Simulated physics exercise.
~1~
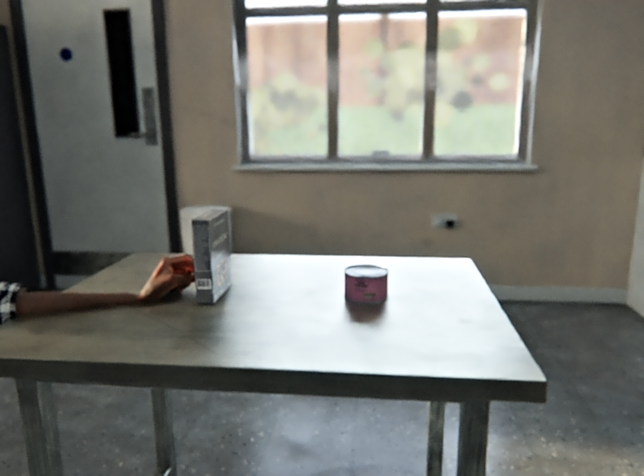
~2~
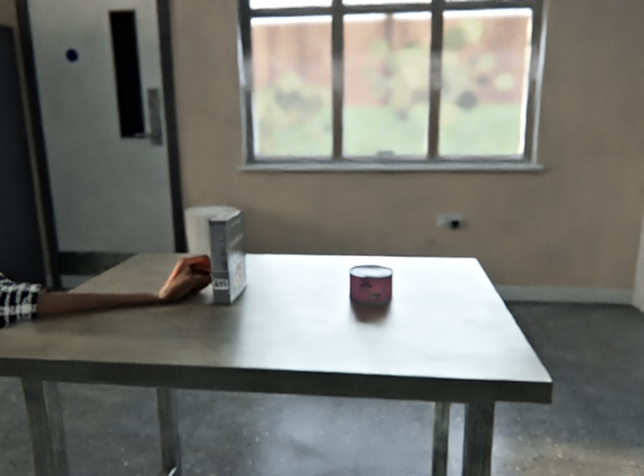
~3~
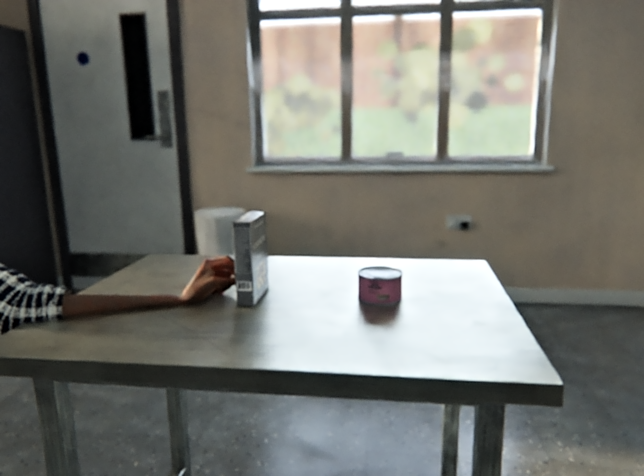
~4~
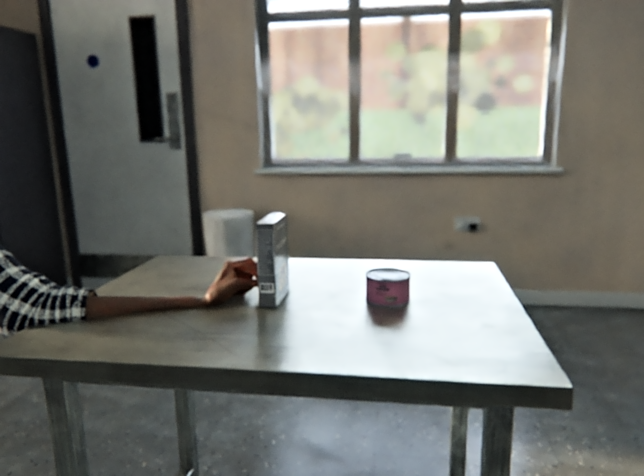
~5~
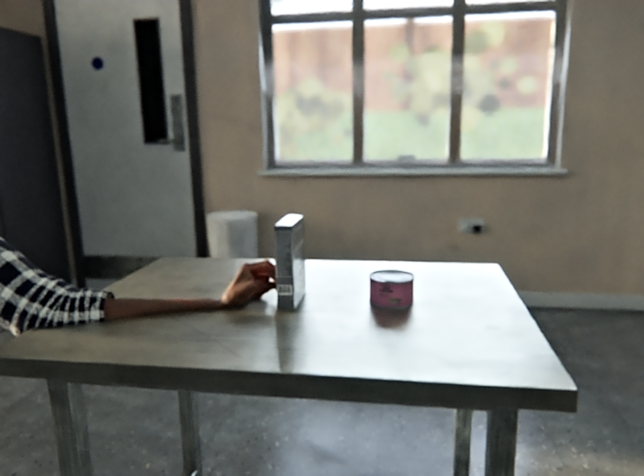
To begin with, a hand in a checked sleeve reaches in from the left and rests against a grey packet standing upright on a bare-edged table, with a pink tub farther right. The hand pushes the packet steadily to the right, and it slides along without tipping. As the view drifts slightly left, more of the sleeve comes into sight and the gap between packet and tub narrows. The tub stays where it is, untouched. By the end, the packet still stands upright beside the hand, a short way from the standing tub.
